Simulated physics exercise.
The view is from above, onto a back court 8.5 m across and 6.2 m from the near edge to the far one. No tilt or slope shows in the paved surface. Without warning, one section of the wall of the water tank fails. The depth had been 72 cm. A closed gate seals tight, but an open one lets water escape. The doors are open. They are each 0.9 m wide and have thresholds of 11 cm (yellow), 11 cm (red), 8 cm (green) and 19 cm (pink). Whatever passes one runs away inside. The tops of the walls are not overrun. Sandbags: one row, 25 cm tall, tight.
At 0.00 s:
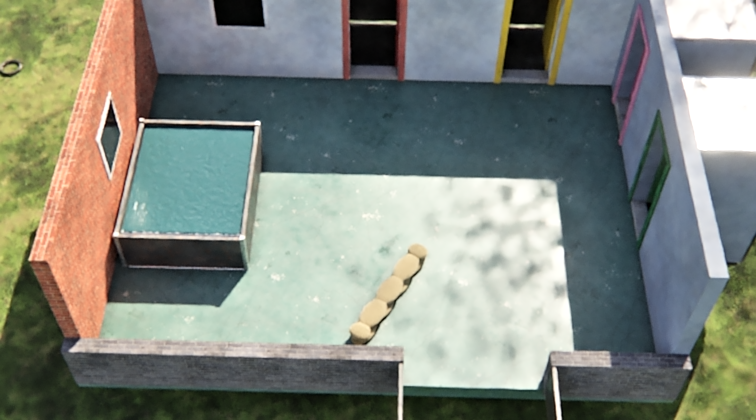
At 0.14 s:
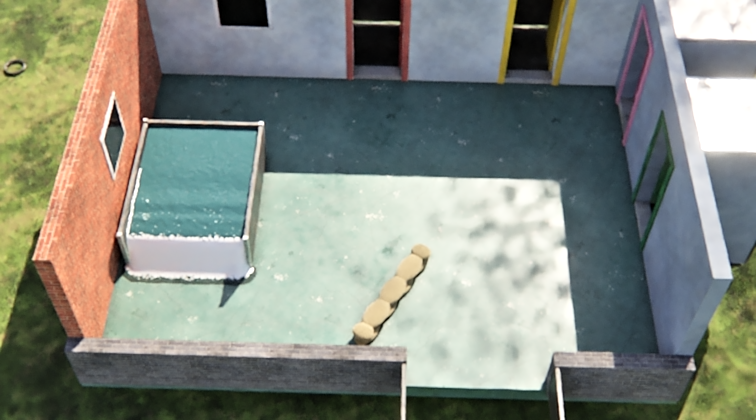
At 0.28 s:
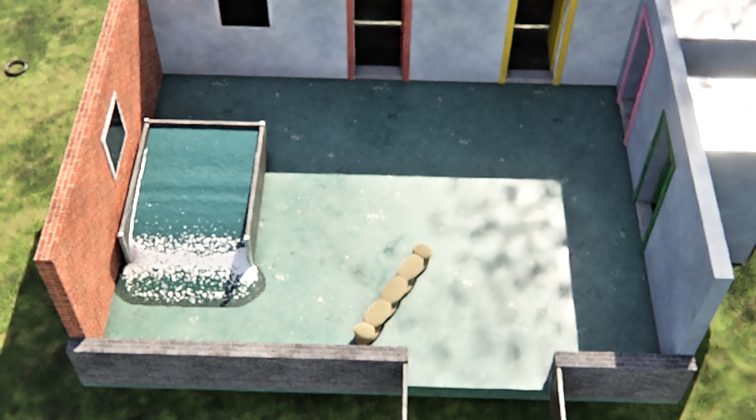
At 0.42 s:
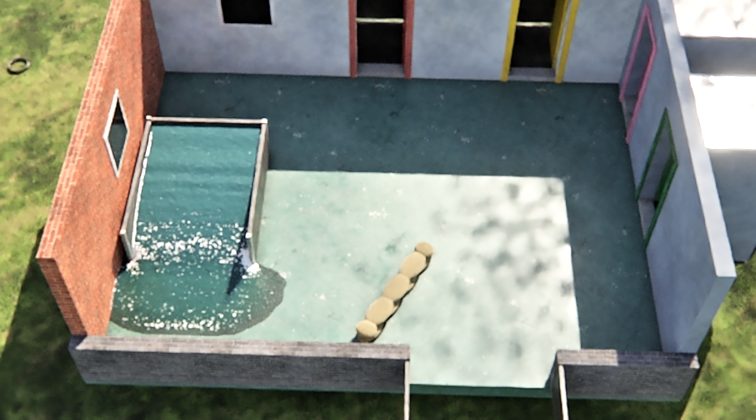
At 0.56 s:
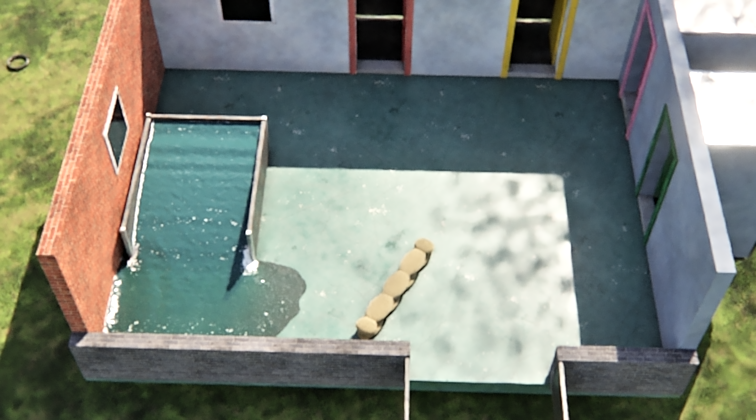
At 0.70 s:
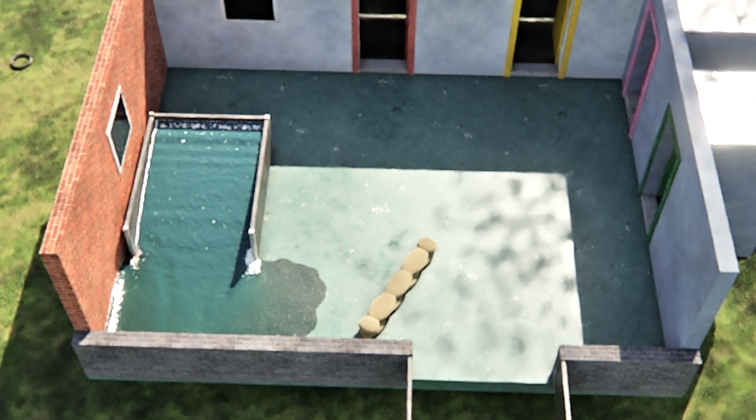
Water burst through the near side of a raised tank beside the brick wall, foamed onto the courtyard floor, then spread along the low front wall and rightward toward a short row of tan sacks.
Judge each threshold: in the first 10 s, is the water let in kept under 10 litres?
In the end yellow door: Under the set amount, red door: Under the set amount, green door: Under the set amount, pink door: Under the set amount.
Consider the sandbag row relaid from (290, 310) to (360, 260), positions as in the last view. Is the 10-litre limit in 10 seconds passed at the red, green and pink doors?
Moved that way: Red holds, green breaches it, pink holds.
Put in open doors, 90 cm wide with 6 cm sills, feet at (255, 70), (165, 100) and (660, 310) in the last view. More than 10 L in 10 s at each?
In that order: Short of it, short of it, beyond it.
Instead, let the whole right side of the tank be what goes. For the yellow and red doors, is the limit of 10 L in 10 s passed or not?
So yellow ends up past the limit and red ends up short of it.
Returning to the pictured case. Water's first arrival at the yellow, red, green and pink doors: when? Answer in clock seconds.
Arrival times: Yellow 5.0 seconds, red 4.5 seconds, green 4.0 seconds, pink 5.5 seconds.
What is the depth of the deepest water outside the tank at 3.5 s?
34 cm or so.
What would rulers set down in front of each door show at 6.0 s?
Yellow 9 cm, red 11 cm, green 7 cm, pink 2 cm.
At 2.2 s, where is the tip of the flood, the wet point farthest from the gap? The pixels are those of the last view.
Around pixel (511, 367).
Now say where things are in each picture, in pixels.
In the first picture, still water, 72 cm deep, in the water tank at (191, 180).
In the second picture, the front is at (248, 276), 1.0 m from the gap at (188, 257); 0.3 m2 of floor is under water; 72 cm left at the back of the water tank.
In the third picture, the front is at (116, 285), 1.2 m from the gap at (189, 257); 1.3 m2 of floor is under water; 72 cm left at the back of the water tank.
In the fourth picture, water pours out at (192, 256) and has run 1.5 m, to (275, 300); typically 11 cm deep outside, 72 cm at the water tank's back.
In the fifth picture, water pours out at (192, 253) and has run 1.9 m, to a hidden place; typically 9 cm deep outside, 70 cm at the water tank's back.
In the sixth picture, water pours out at (195, 252) and has run 2.4 m, to a hidden place; typically 11 cm deep outside, 62 cm at the water tank's back.
After 1.4 s water covers 15 % of the floor and is deepest (58 cm) near (116, 355); yellow door not reached, red door not reached, green door not reached, pink door not reached.
After 2.2 s water covers 20 % of the floor and is deepest (46 cm) near (116, 355); yellow door not reached, red door not reached, green door not reached, pink door not reached.
After 3.5 s water covers 45 % of the floor and is deepest (34 cm) near (356, 331); yellow door not reached, red door not reached, green door not reached, pink door not reached.
After 6.0 s water covers 90 % of the floor and is deepest (15 cm) near (356, 331); yellow door 9 cm at the sill, 0 L in, red door 11 cm at the sill, 1 L in, green door 7 cm at the sill, 0 L in, pink door 2 cm at the sill, 0 L in.
After 10.0 s water covers 95 % of the floor and is deepest (12 cm) near (104, 355); yellow door 9 cm at the sill, 1 L in, red door 6 cm at the sill, 2 L in, green door 6 cm at the sill, 1 L in, pink door 8 cm at the sill, 0 L in.
